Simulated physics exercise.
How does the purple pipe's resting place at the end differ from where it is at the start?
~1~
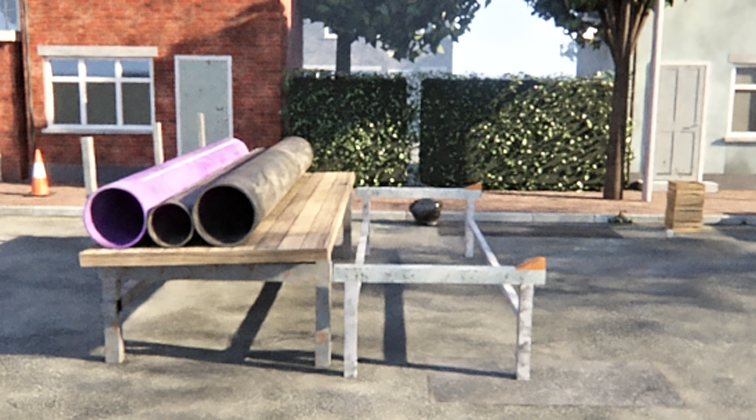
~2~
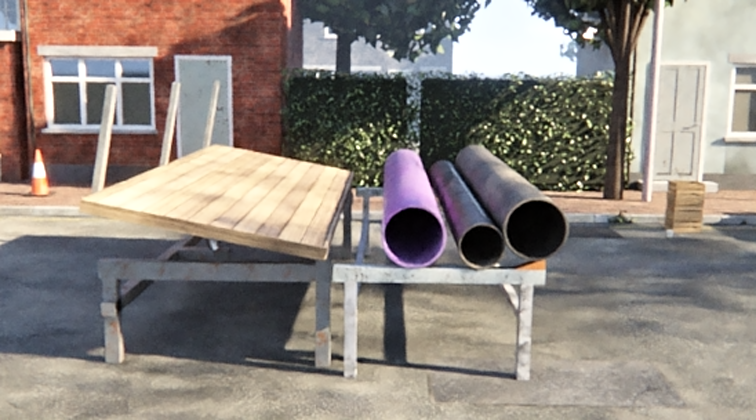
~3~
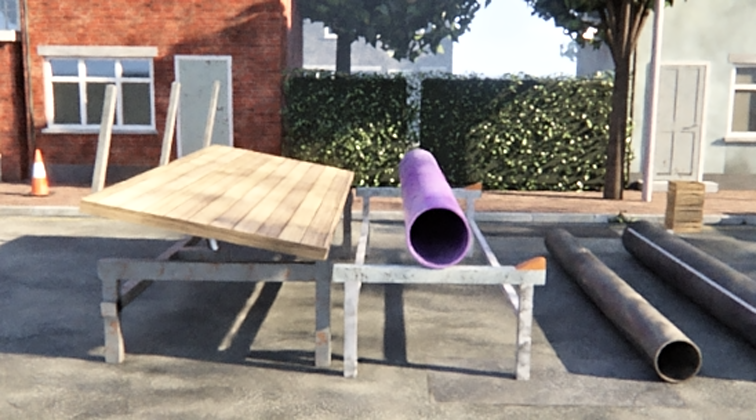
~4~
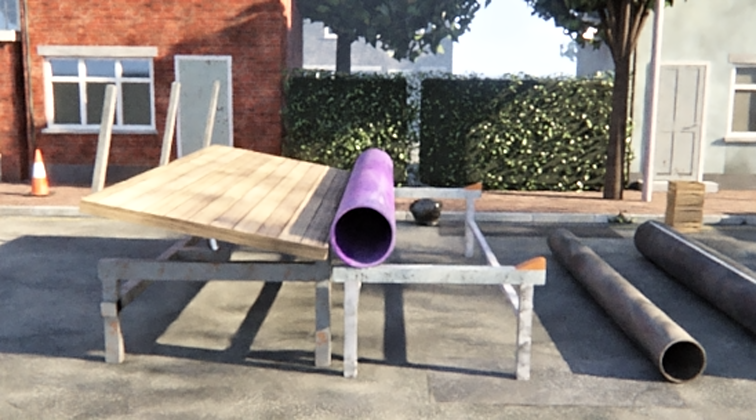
At the start the purple pipe lies at the left side of the wooden deck, beside the two dark pipes. At the end it is alone on the metal rack to the right, close against the edge of the tilted deck.
